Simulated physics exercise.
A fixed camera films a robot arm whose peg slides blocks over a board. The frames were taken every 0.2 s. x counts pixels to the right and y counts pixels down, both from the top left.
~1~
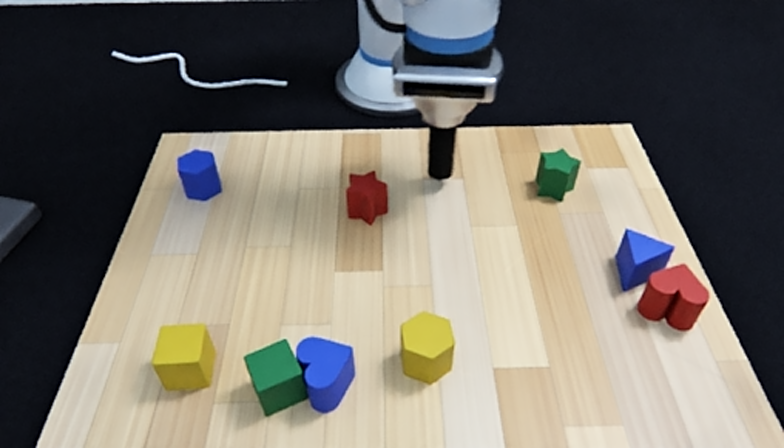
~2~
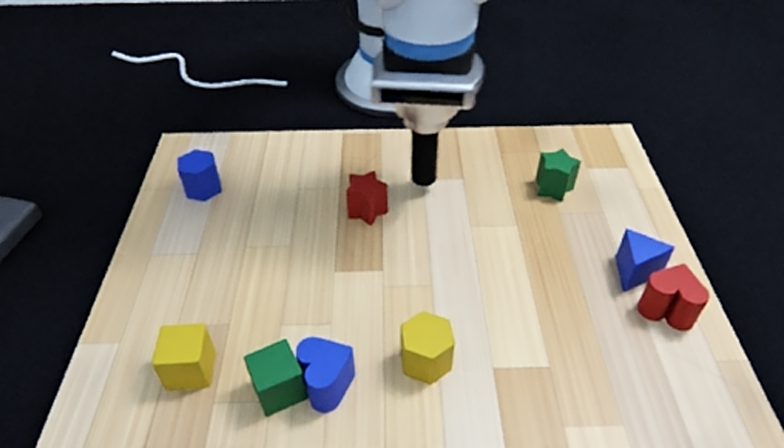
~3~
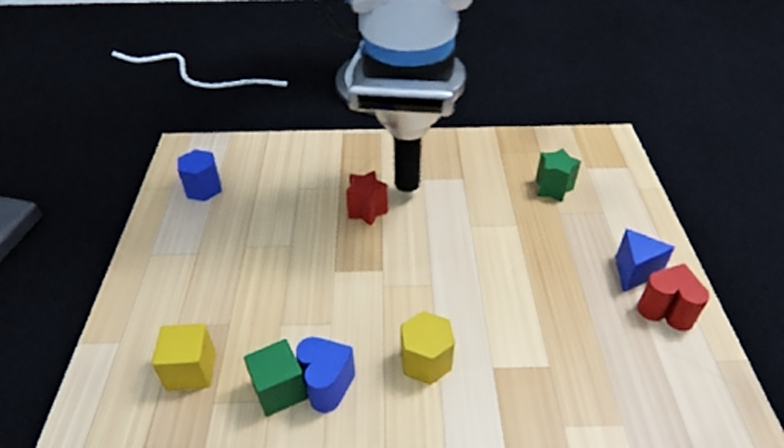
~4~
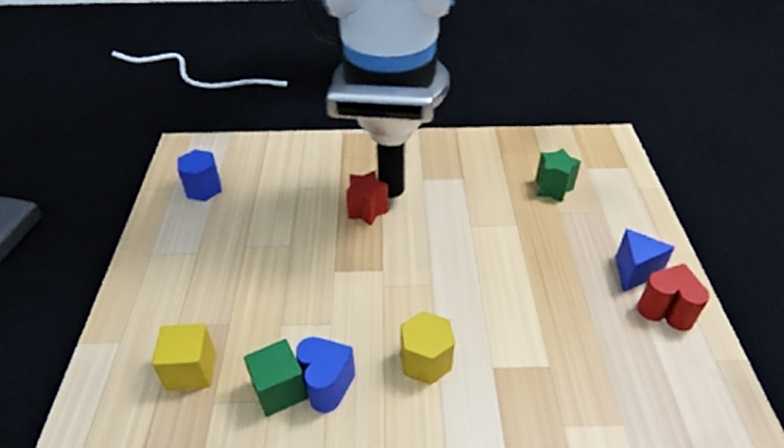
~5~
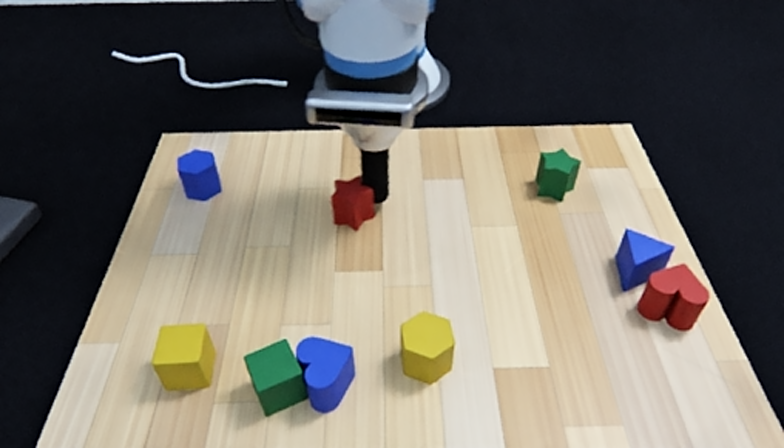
A robot arm with a black peg moved left across a wooden board scattered with colored blocks, reached the red star block, and nudged it slightly left while the other blocks stayed still.
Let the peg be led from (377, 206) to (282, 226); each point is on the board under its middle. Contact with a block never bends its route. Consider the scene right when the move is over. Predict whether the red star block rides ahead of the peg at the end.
Lost on the way.
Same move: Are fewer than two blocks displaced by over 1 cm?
Yes - that is the case.
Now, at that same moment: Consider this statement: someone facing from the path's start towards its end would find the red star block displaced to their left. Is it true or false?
It is true.
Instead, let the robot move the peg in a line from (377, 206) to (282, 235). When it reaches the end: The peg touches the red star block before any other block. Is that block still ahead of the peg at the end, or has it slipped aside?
It rides in front to the end.
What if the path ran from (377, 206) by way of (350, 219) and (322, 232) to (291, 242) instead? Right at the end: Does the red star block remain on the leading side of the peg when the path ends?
I'd say yes.
What follows on the original path. One third of the way, peg (344, 202); red star block (319, 198).
Two thirds of the way, peg (312, 209); red star block (291, 209), turned 25° anticlockwise.
At the end, peg (280, 215); red star block (272, 219), turned 55° anticlockwise.
